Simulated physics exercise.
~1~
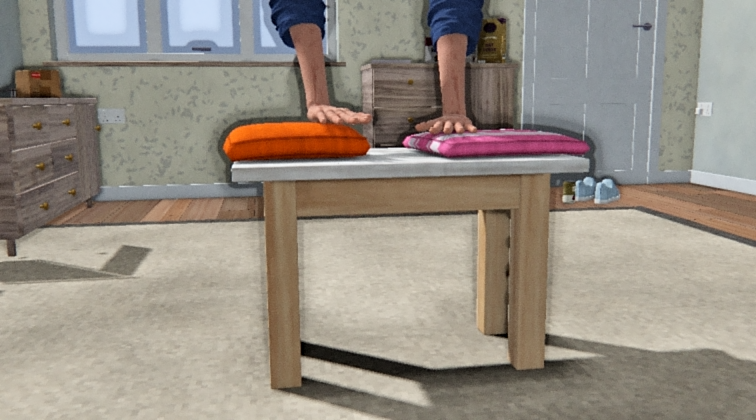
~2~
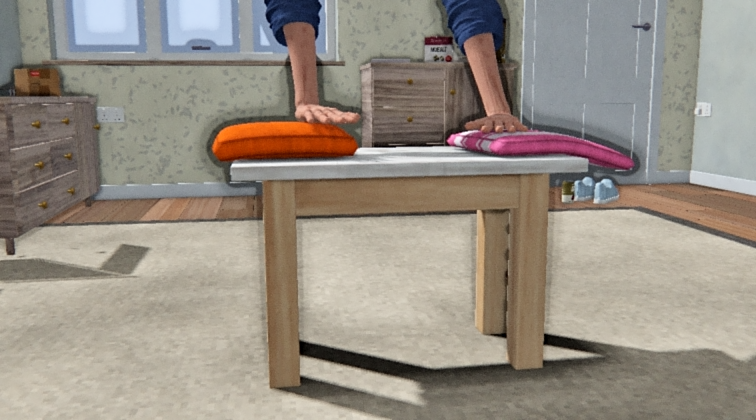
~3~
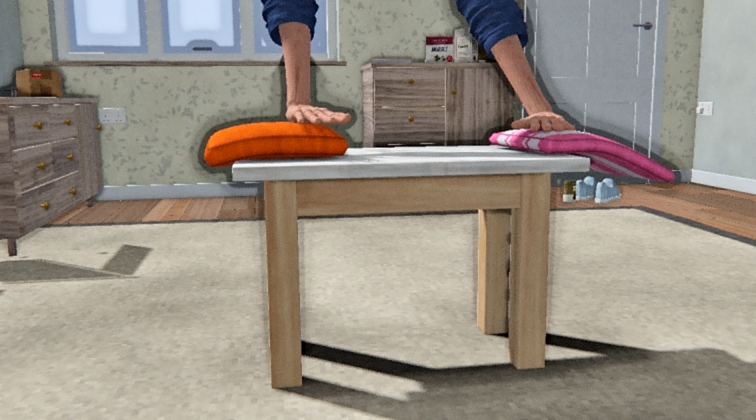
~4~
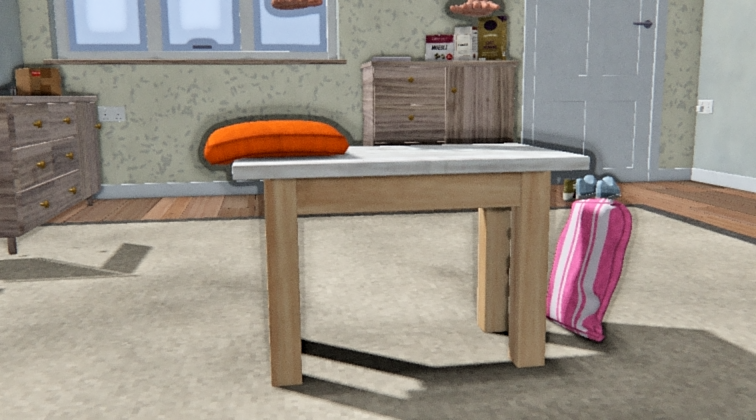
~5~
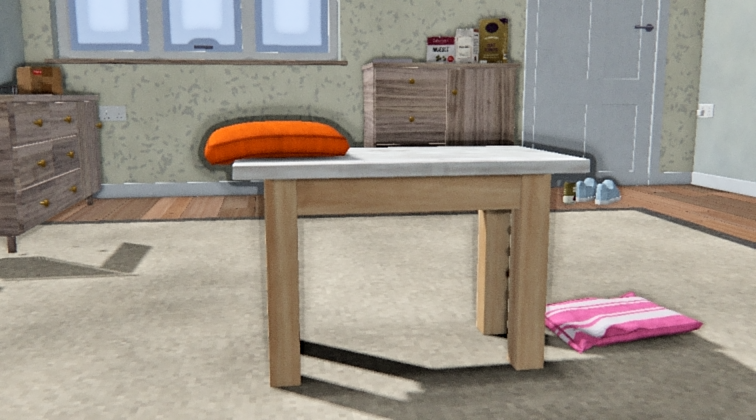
Orange and pink cushions being pushed by two hands toward opposite table ends, the orange staying put, the pink falling to the floor.
